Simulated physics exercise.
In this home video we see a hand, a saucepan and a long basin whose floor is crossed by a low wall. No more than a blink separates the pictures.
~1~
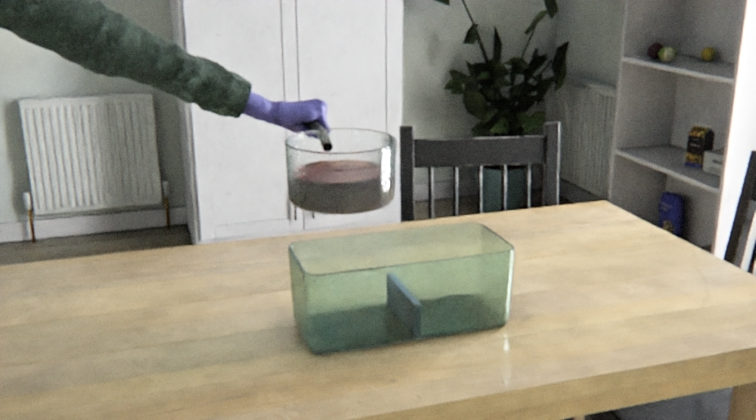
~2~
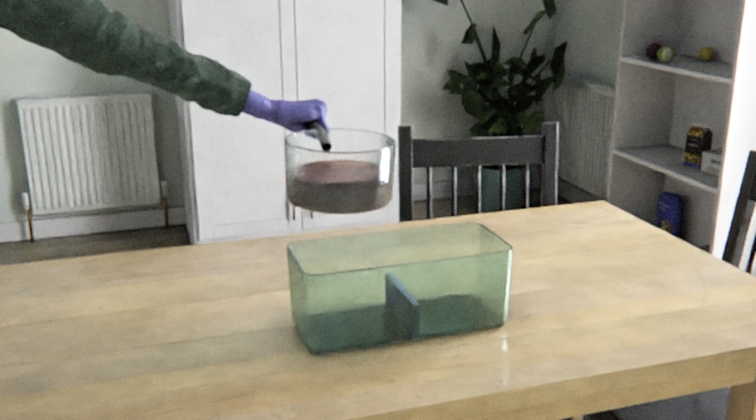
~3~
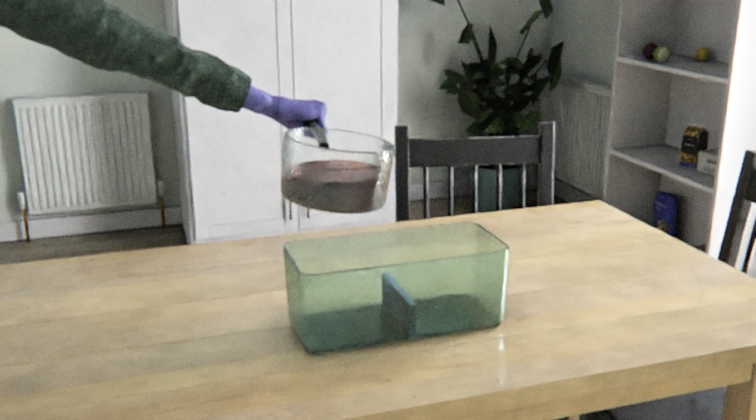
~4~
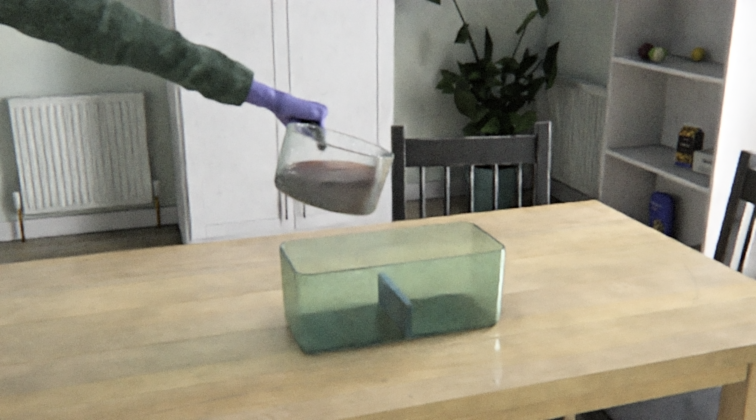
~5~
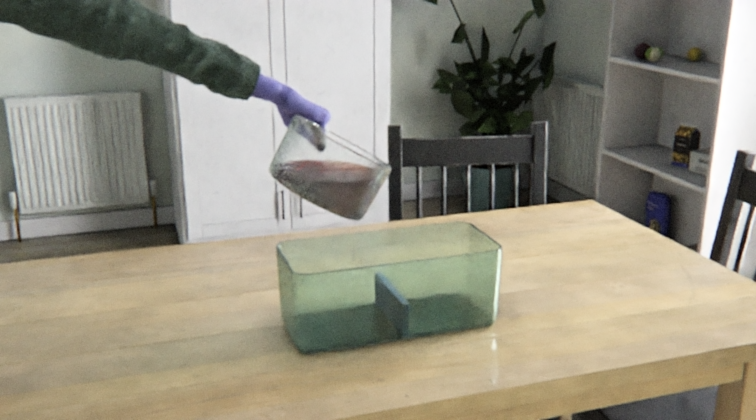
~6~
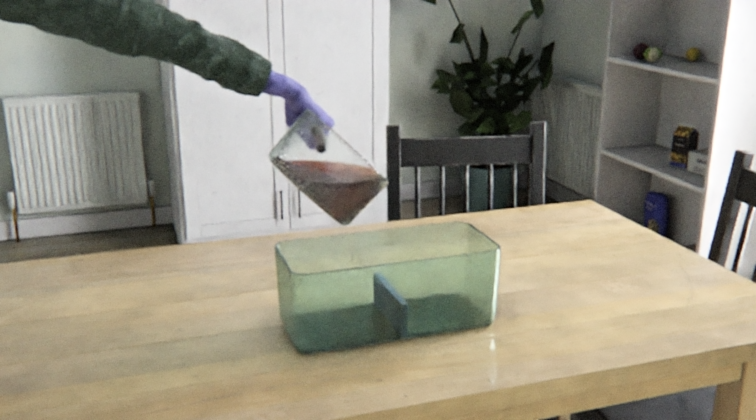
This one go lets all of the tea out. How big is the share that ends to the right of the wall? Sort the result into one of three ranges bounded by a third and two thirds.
It falls in the middle range, a third to two thirds.
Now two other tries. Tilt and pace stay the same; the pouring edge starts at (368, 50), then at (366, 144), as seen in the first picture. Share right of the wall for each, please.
The first gives 45 %, the second 10 %.
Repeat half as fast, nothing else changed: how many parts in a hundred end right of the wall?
Roughly 70 percent.
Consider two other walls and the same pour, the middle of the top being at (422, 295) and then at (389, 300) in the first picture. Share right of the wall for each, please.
In order, 25 and 75 in a hundred.
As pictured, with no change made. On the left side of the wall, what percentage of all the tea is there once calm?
Close to 50 per cent.
A moment on, the saucepan is tipped right over and 24 per cent is still to pour, 7 is left of the wall and 38 right of it.
Next, the saucepan is tipped right over and 4 per cent is still to pour, 36 is left of the wall and 54 right of it.
Then the saucepan is tipped right over and 0 per cent is still to pour, 47 is left of the wall and 50 right of it.
Later the saucepan is tipped right over and 0 per cent is still to pour, 48 is left of the wall and 50 right of it.
Finally, 48 per cent lies left of the wall, 50 right of it and 1 outside.
